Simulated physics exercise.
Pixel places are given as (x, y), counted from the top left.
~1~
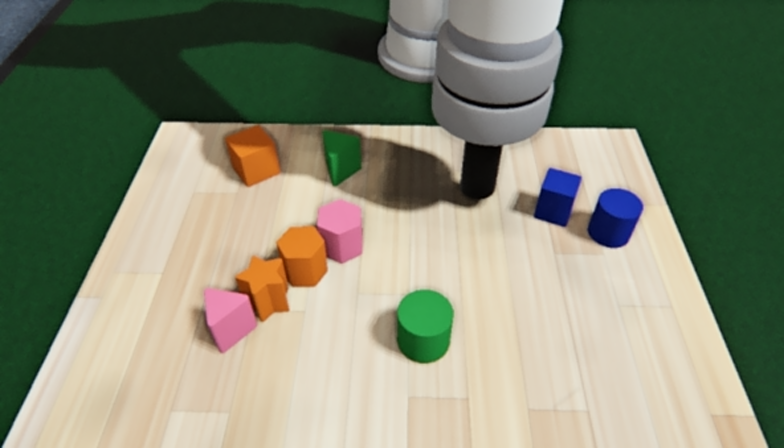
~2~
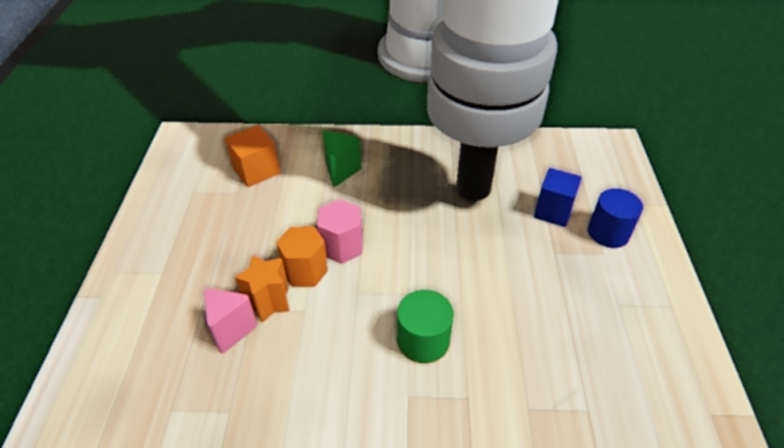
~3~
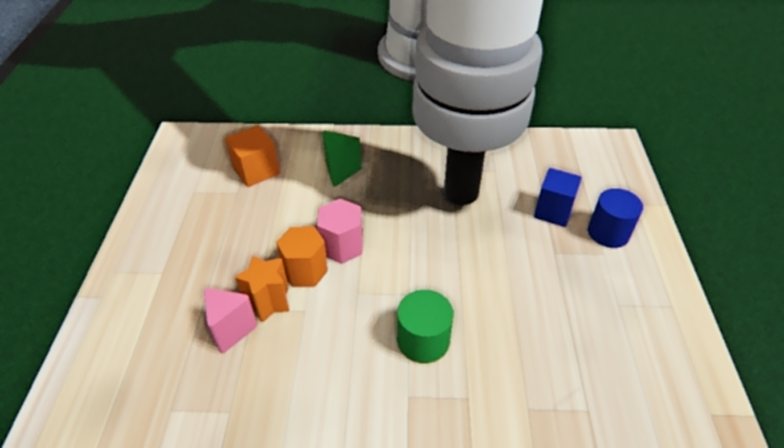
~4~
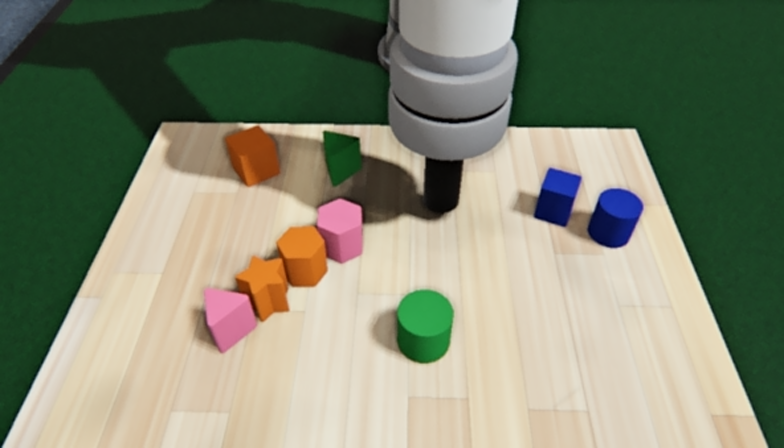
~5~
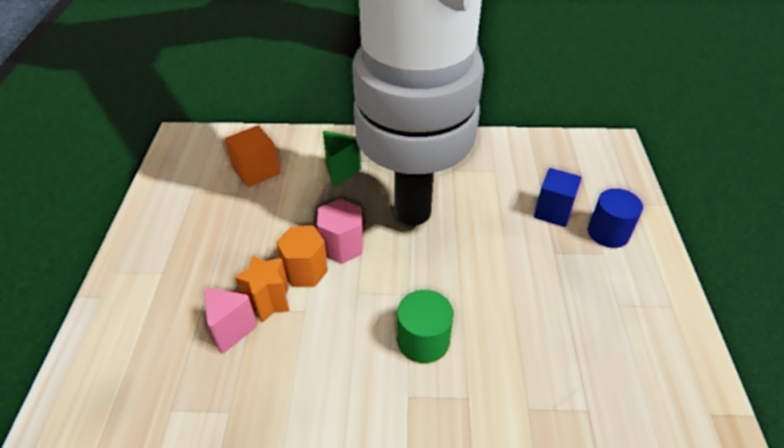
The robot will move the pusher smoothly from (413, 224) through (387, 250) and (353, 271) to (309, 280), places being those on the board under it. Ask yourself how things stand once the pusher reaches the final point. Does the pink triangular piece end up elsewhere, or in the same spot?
It is left in place.
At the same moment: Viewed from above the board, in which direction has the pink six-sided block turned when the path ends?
The turn is clockwise.
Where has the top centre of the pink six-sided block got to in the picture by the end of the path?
Its top face will be centred at roughly (316, 215).
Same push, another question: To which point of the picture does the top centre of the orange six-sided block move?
The middle of its upper face will lie at (264, 240).
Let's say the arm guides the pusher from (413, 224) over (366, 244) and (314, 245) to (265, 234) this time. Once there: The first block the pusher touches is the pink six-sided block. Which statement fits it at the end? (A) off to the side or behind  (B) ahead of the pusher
My pick is B.
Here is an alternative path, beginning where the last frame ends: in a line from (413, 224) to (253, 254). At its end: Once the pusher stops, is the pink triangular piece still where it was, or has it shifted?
Put simply, it goes somewhere else.
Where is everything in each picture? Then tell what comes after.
Pusher tip at (477, 188); block tops, pink triangular piece at (221, 303); orange star-shaped block at (261, 273); orange six-sided block at (300, 241); pink six-sided block at (339, 216), in the first picture.
Pusher at (473, 189); blocks unchanged, in the second picture.
Pusher at (461, 193); blocks unchanged, in the third picture.
Pusher at (441, 201); blocks unchanged, in the fourth picture.
Pusher at (413, 213); pink triangular piece at (221, 303); orange star-shaped block at (261, 273); orange six-sided block at (300, 241); pink six-sided block at (339, 216), in the fifth picture.
On the path given first. One third of the way, pusher at (387, 239); nothing pushed yet.
Two thirds of the way, pusher at (351, 260); orange six-sided block at (290, 242), turned 25° anticlockwise; pink six-sided block at (325, 217), turned 50° clockwise.
At the end, pusher at (307, 268); pink triangular piece in place; orange star-shaped block at (243, 276), turned 40° anticlockwise; orange six-sided block at (264, 240); pink six-sided block at (316, 215), turned 75° clockwise.
